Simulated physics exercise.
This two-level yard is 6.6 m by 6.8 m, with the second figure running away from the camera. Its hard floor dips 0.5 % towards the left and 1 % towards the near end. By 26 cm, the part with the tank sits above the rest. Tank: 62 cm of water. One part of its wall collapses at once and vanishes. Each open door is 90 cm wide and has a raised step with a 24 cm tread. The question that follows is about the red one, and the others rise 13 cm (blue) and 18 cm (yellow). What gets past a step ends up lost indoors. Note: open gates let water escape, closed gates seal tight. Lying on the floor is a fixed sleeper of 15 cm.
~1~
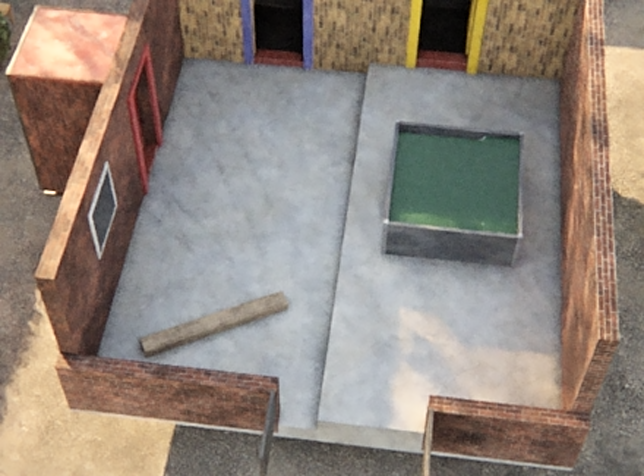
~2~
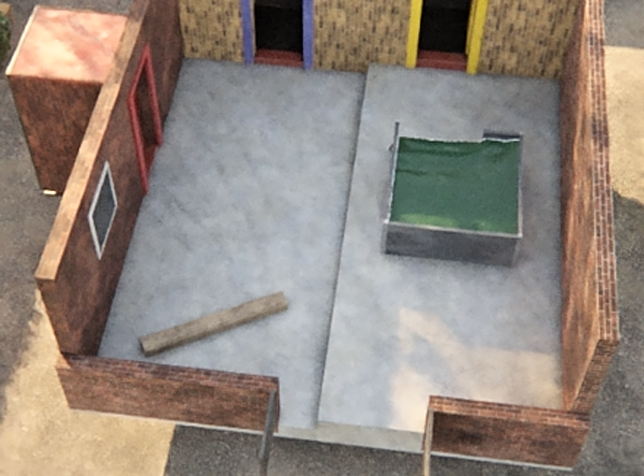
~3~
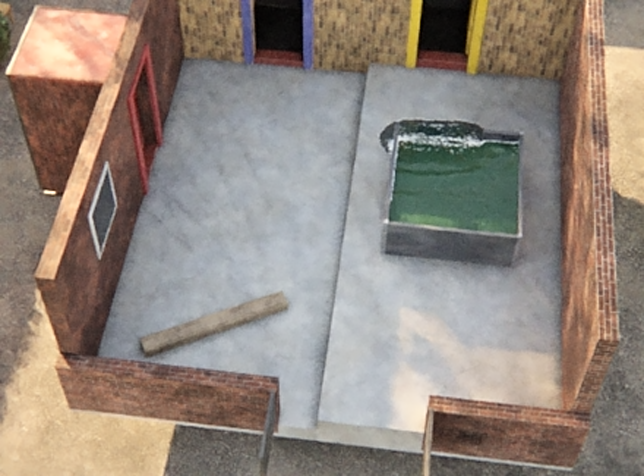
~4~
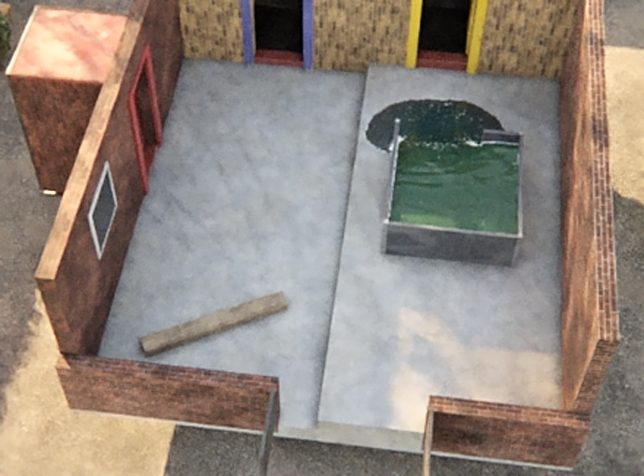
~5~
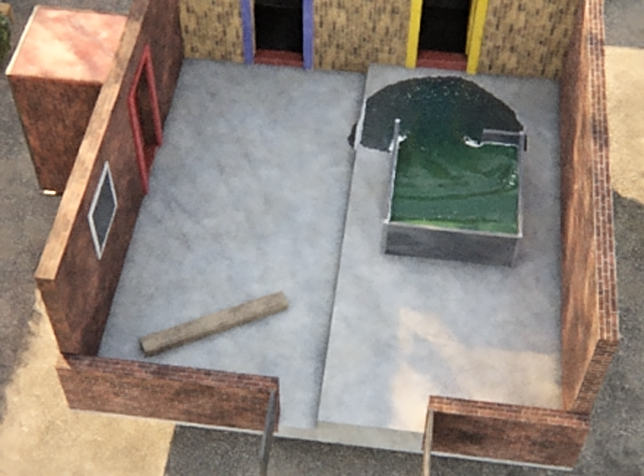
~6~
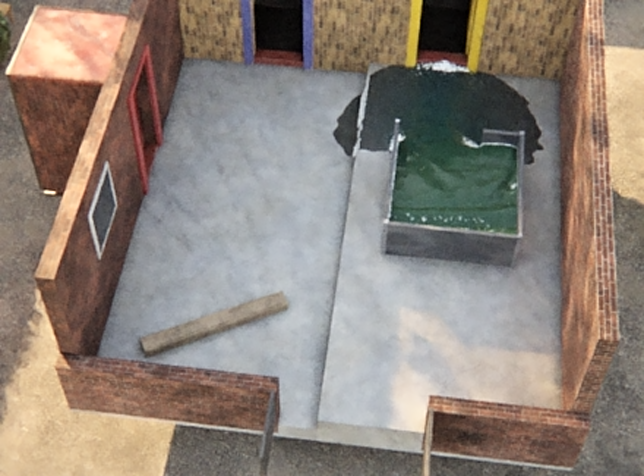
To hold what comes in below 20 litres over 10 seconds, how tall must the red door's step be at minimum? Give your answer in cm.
About 5.5 cm.
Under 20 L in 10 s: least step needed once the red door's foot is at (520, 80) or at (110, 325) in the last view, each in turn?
First place around 17 cm, second around 8.5 cm.
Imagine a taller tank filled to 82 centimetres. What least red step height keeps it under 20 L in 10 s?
About 7.5 centimetres.
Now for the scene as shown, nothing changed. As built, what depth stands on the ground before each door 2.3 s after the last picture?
Depths, in cm - blue: 11, red: 0, yellow: 23.
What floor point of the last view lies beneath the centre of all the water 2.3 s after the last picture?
(412, 142).
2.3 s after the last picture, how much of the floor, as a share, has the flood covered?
Some 30 per cent is wet.
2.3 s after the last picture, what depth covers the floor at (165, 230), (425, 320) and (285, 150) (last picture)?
I'd read roughly 0, 0 and 0 cm there.
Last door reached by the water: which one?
Red.
Then, 0.7 s after the last picture water covers 15 % of the floor, deepest (34 cm) near (407, 71); it has not reached the red door.
Then, 2.3 s after the last picture water covers 30 % of the floor, deepest (28 cm) near (194, 63); it has not reached the red door.
Then, 9.3 s after the last picture water covers 85 % of the floor, deepest (14 cm) near (89, 387); 6 cm at the red door, 6 litres in over its 7 cm step.
At the red door as built, the water peaked near 9 cm, 3.5 s after the last picture.
With a step of 4 cm, 35 litres would have come in within the 10 s; with 6.5 cm, 9 litres. So under 20 litres takes about 5.5 cm.
